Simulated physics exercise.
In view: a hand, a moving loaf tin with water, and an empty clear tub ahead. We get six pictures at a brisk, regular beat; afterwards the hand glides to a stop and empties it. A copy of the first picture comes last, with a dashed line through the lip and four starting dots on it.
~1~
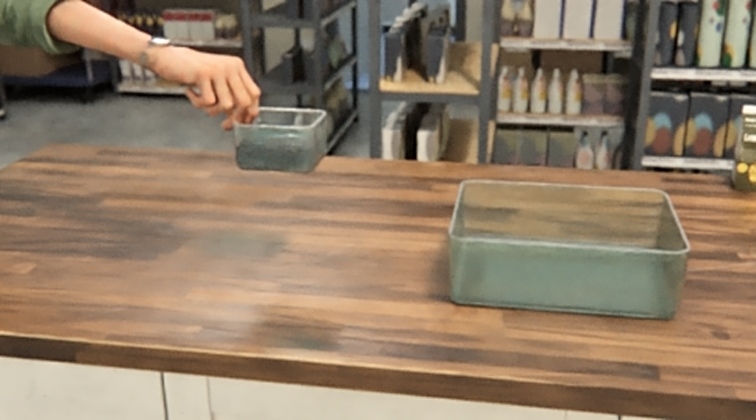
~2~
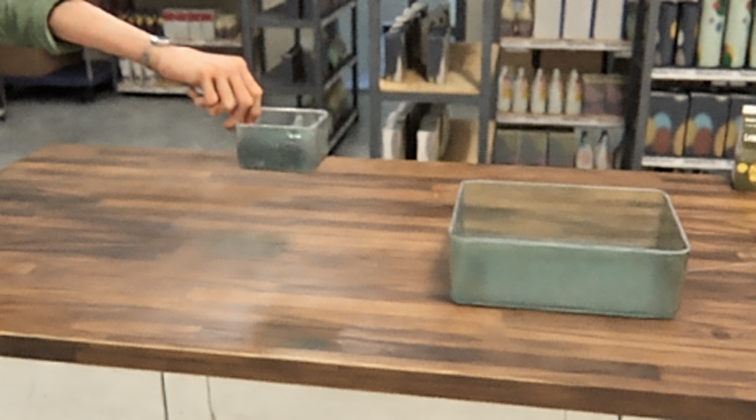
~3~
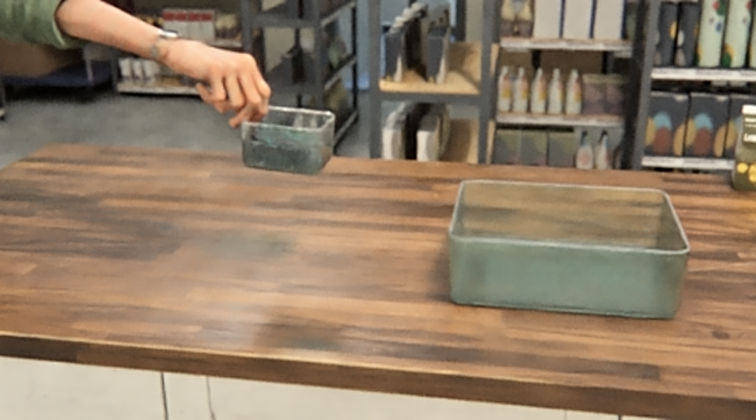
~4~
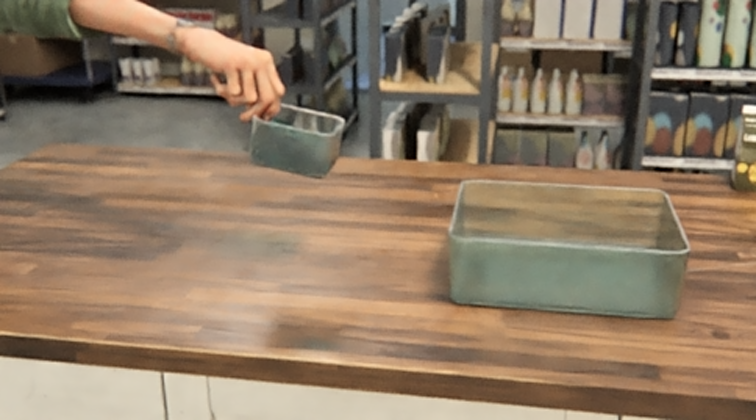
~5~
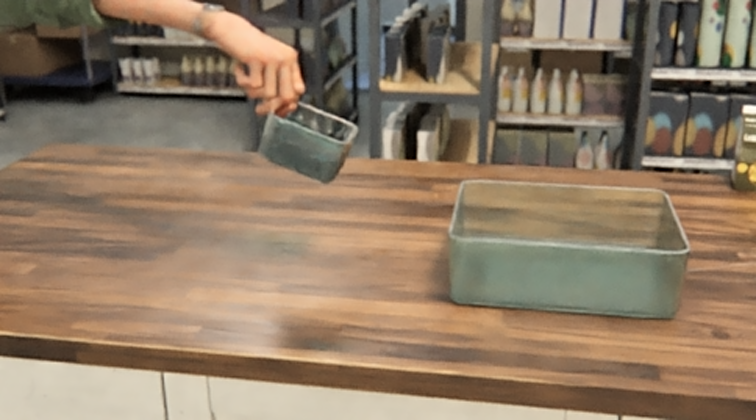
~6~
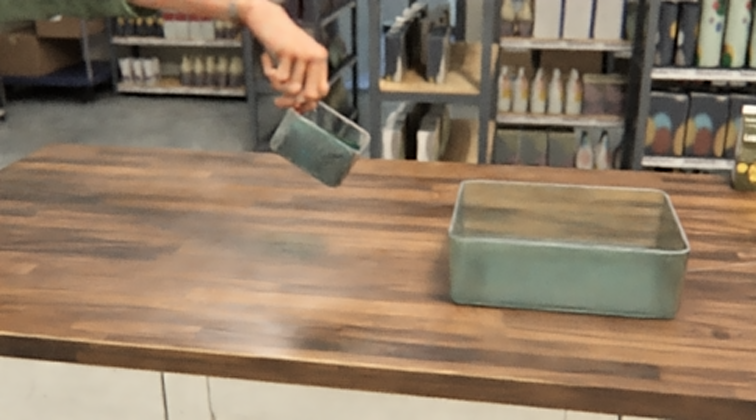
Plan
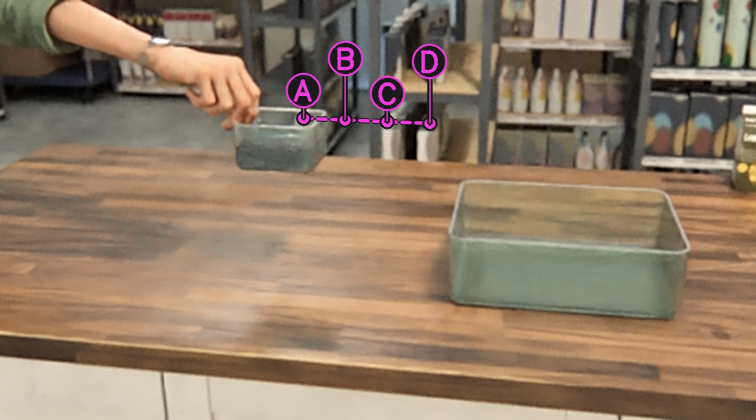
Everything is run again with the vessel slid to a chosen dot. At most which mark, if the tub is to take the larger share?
Take B.
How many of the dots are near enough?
Three of the four.
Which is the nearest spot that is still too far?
Here it is spot A.
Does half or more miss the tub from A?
Yes, it does.
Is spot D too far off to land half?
No, that is safe.
On the marked copy, A at (303, 118); B at (345, 120); C at (387, 121); D at (429, 123).
With A, about 0 % lands in the tub, 97 % falls short.
With B, about 85 % lands in the tub, 13 % falls short.
With C, about 88 % lands in the tub, 5 % falls short and 8 % goes beside or beyond.
With D, about 87 % lands in the tub, 1 % falls short and 12 % goes beside or beyond.
